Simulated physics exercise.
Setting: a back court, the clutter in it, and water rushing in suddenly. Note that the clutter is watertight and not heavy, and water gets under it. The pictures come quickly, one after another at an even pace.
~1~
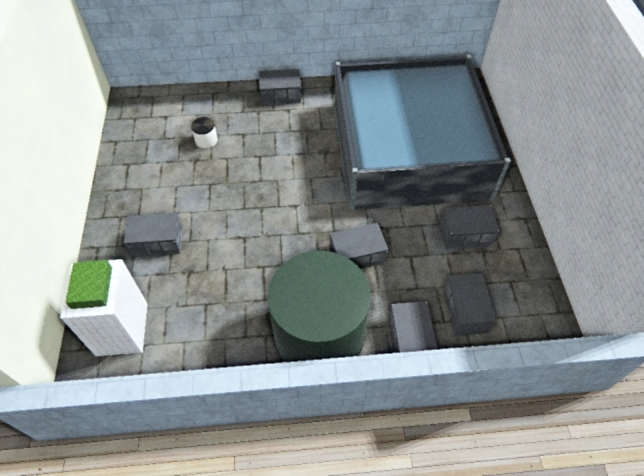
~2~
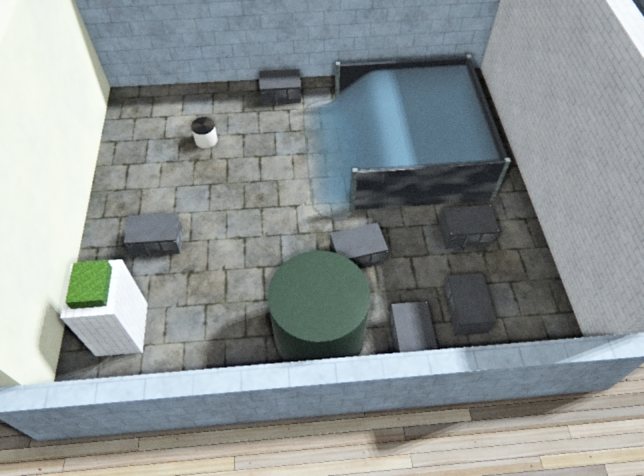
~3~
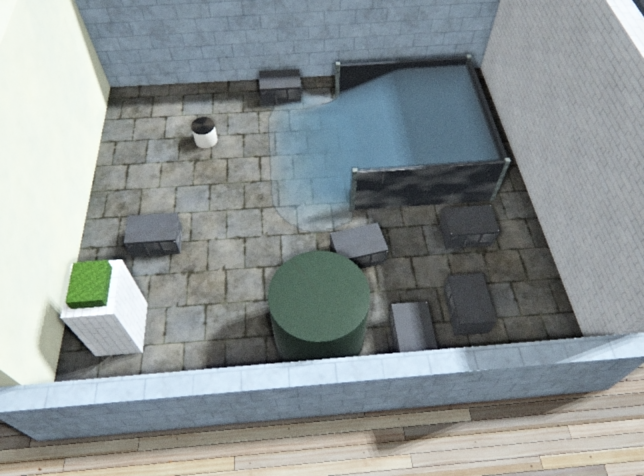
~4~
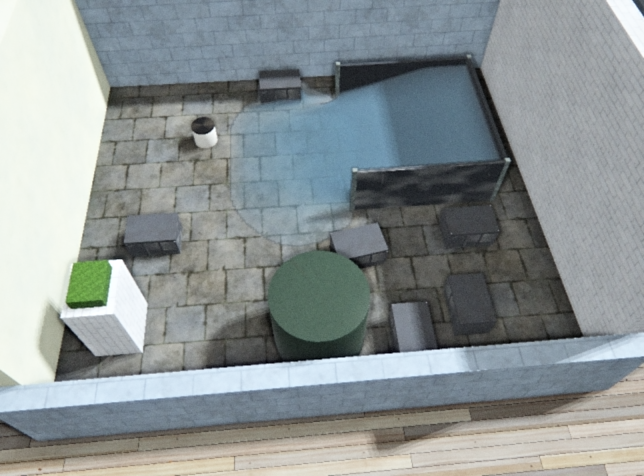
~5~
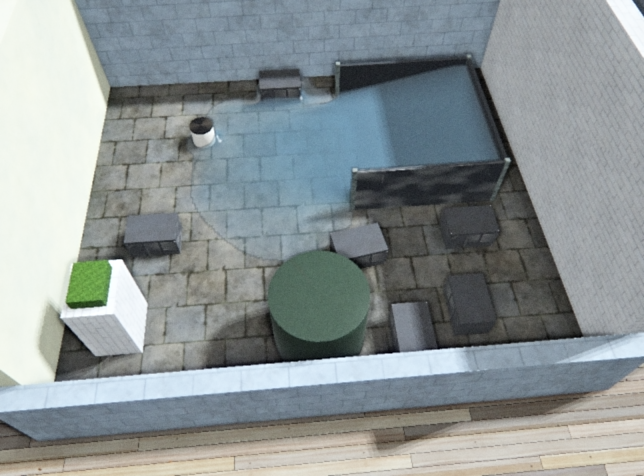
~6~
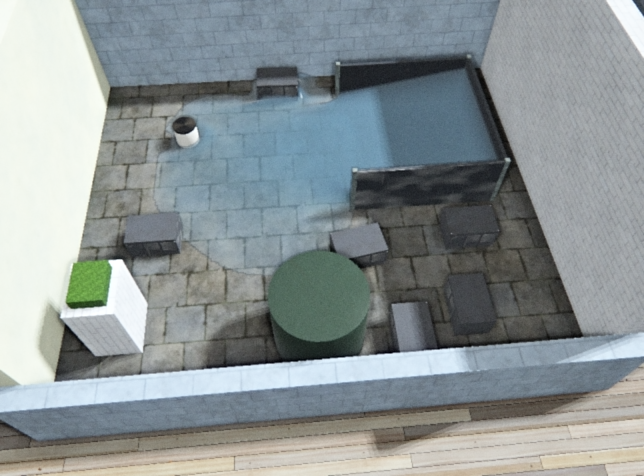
A large glass-sided tank of blue water stands in the back right corner of a walled, stone-paved court, seen from above by a still camera. Dark grey blocks lie around a green cylinder at the front, with a small white pail at back left and a green-topped white stand at left. Water rushes out leftward across the paving, spreads around a back block, and nudges the pail slightly left.
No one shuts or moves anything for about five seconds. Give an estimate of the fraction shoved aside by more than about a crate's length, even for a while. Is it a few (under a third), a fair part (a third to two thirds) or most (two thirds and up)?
A fair part.
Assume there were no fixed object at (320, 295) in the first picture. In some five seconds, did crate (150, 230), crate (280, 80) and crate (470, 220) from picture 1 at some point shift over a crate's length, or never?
In sequence: Covered the distance, covered the distance, fell short.
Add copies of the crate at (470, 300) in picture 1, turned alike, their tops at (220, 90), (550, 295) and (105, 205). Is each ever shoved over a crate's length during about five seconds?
Taking them one at a time: Goes the distance; falls short; goes the distance.
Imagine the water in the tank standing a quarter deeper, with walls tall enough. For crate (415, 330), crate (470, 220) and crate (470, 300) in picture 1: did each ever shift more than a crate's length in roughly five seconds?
Item by item: Missed the mark, then missed the mark, then missed the mark.
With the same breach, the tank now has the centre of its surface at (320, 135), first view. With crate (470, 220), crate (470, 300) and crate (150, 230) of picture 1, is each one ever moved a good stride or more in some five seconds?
Short of it, short of it, covered the distance.
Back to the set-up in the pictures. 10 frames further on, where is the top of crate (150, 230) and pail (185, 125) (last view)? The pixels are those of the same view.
(85, 267) and (110, 89), about.
A moment on, 1 of 7 are well off their spots; 0 afloat.
Next, 3 of 7 are well off their spots; 3 afloat.
Later, 3 of 7 are well off their spots; 3 afloat.
In the end, 3 of 7 are well off their spots, and 3 have been at some point; 3 afloat.
